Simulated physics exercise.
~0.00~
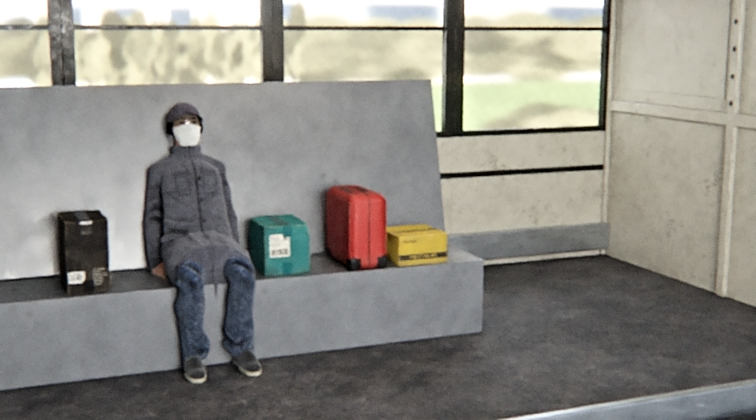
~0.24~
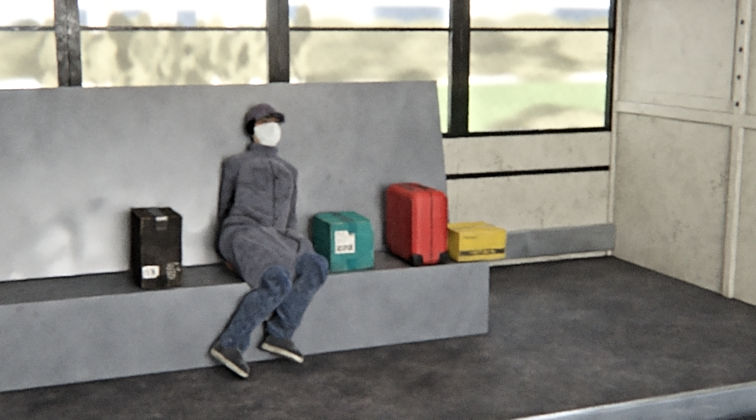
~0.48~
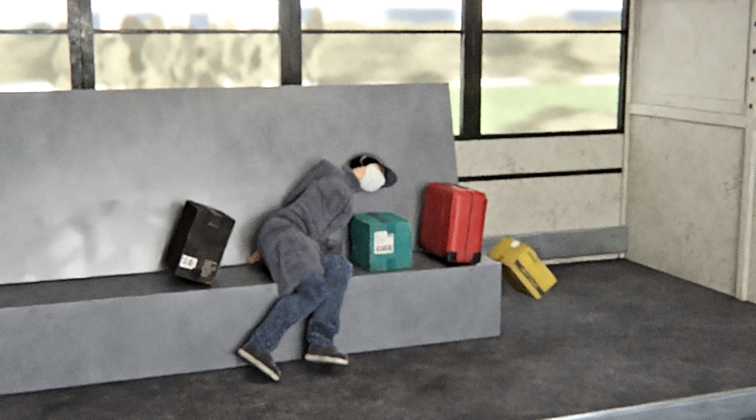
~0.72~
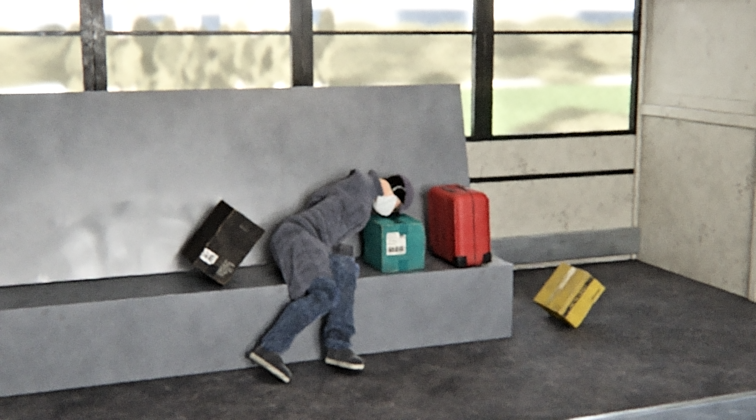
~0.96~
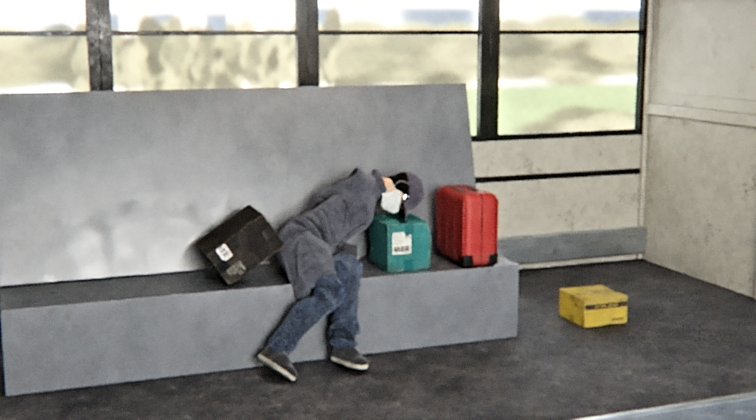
Inside a shuttle with wide windows, a masked figure in a cap, gray coat and jeans sits slumped on a gray side bench among a black pack, a teal box-like holdall, a red case and a yellow carton. Everything loose begins sliding to the right along the seat, and the sleeper leans that way too. The yellow carton tips over the bench's end and tumbles through the air while the black pack tilts over. The sleeper folds sideways, head coming down by the teal holdall. Finally the carton rests on the floor, while the sleeper, leaning pack, holdall and upright red case remain on the bench.
